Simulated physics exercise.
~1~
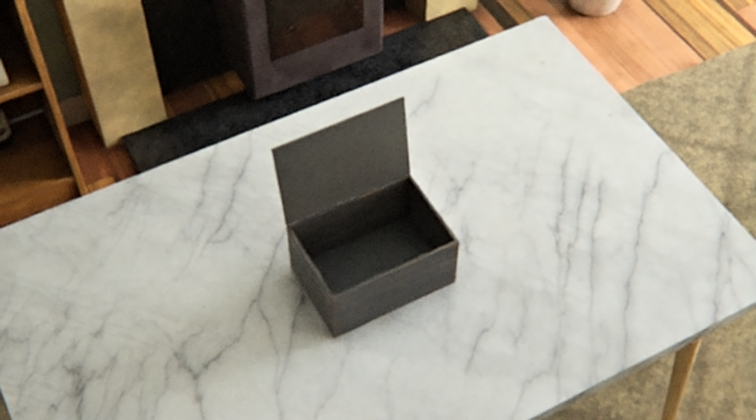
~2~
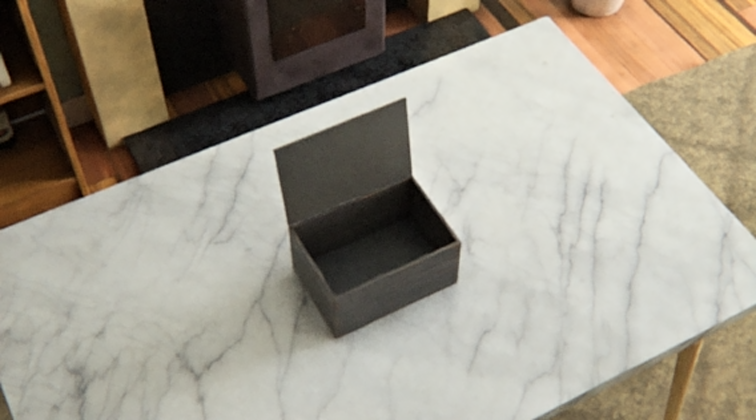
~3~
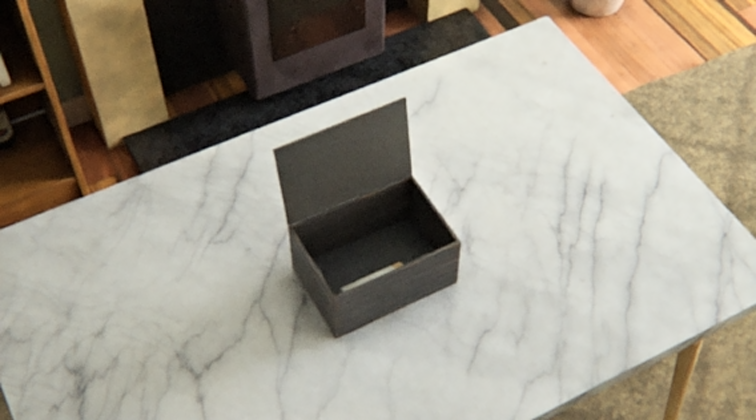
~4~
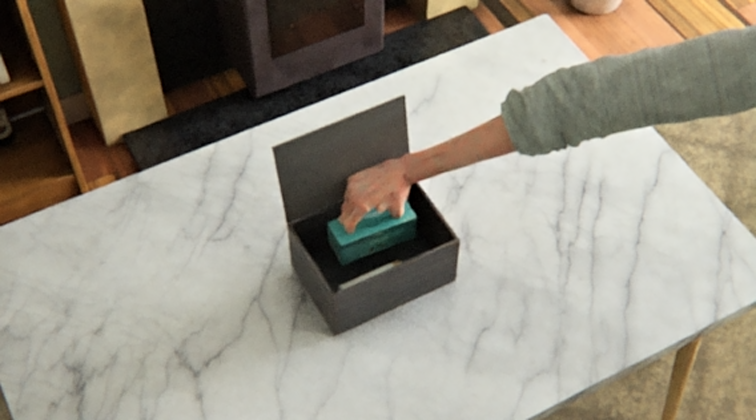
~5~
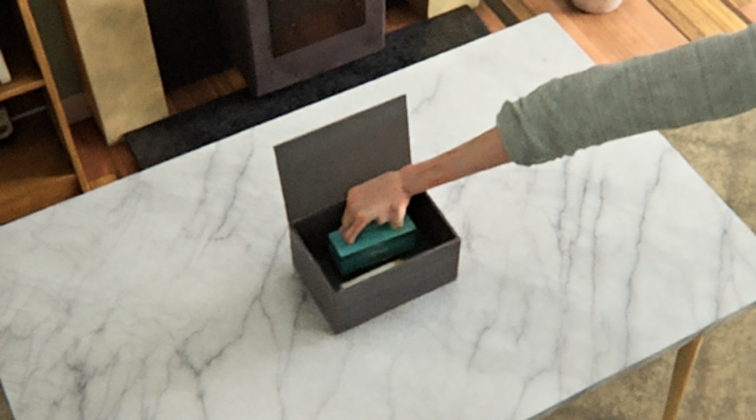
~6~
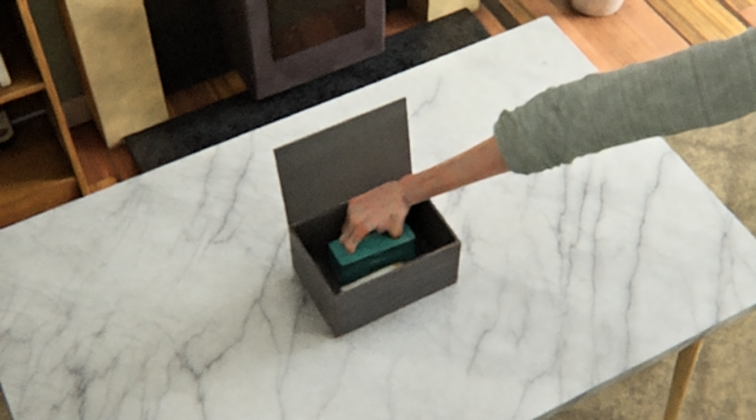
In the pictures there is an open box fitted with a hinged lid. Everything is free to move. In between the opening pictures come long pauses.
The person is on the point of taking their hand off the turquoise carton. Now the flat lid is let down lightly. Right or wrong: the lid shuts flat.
Right.
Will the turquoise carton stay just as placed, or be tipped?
As it turns out, it keeps its original angle.
Then, 1.20 s on from there, lid starting down.
Then, 1.80 s on from there, lid 48° above the rim.
Then, 2.30 s on from there, lid 12° above the rim.
In the end, lid shut; both unmoved. At the end, from the last picture's camera, turquoise carton near (372, 250).
